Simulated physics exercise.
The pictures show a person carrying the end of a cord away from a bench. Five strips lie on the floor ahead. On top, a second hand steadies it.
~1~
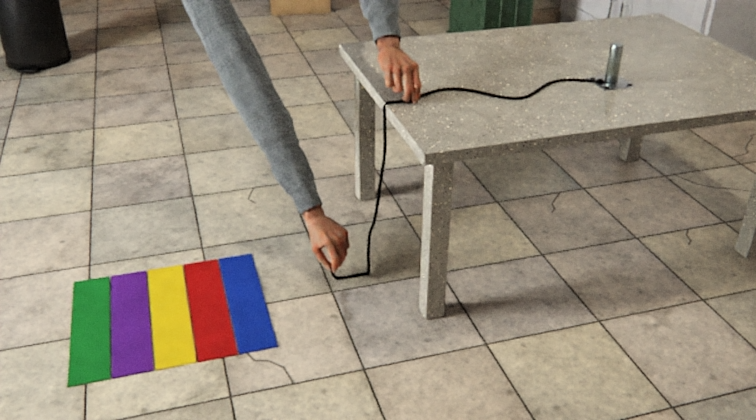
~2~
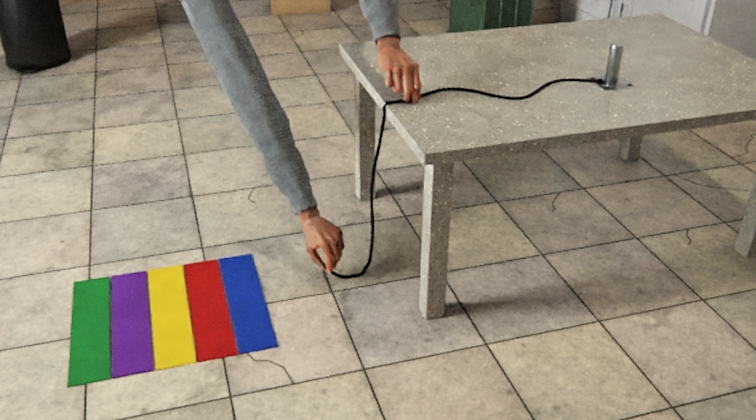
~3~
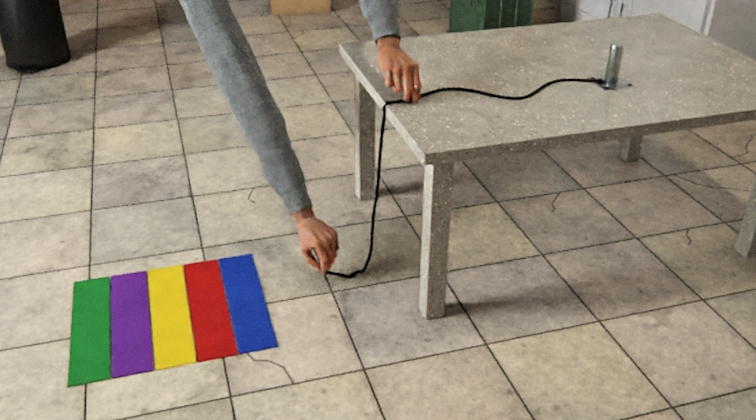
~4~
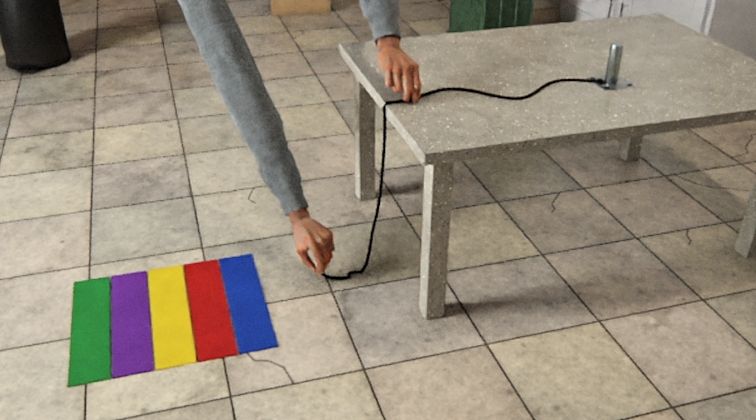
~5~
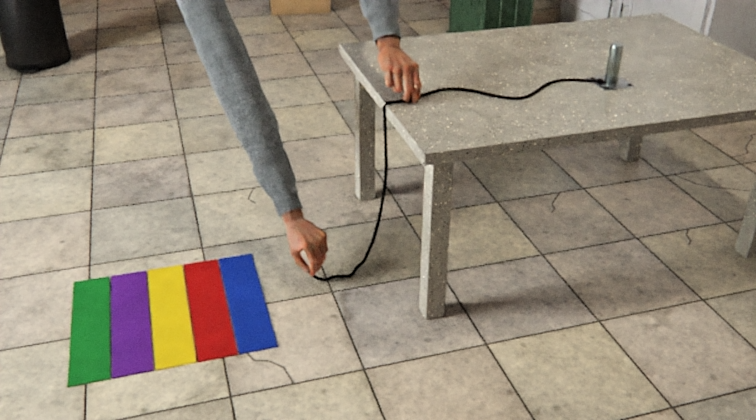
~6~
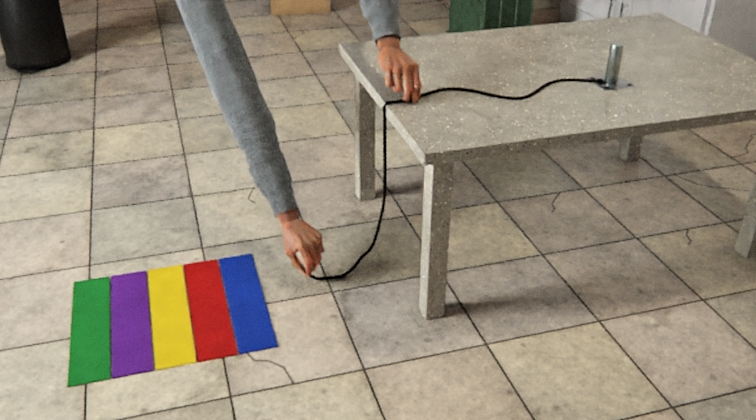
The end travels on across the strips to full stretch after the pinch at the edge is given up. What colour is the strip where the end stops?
It is yellow.
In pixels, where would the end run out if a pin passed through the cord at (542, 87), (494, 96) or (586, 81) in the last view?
First try around (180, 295), second around (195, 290), third around (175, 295).
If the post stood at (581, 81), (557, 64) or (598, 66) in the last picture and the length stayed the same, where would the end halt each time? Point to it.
Approximate places, in that order: (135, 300), (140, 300), (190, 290).
Soon after, end near (236, 284); over blue.
Then, end near (194, 291); over red.
At full stretch, end near (170, 295); over yellow. The end stops over the yellow strip.
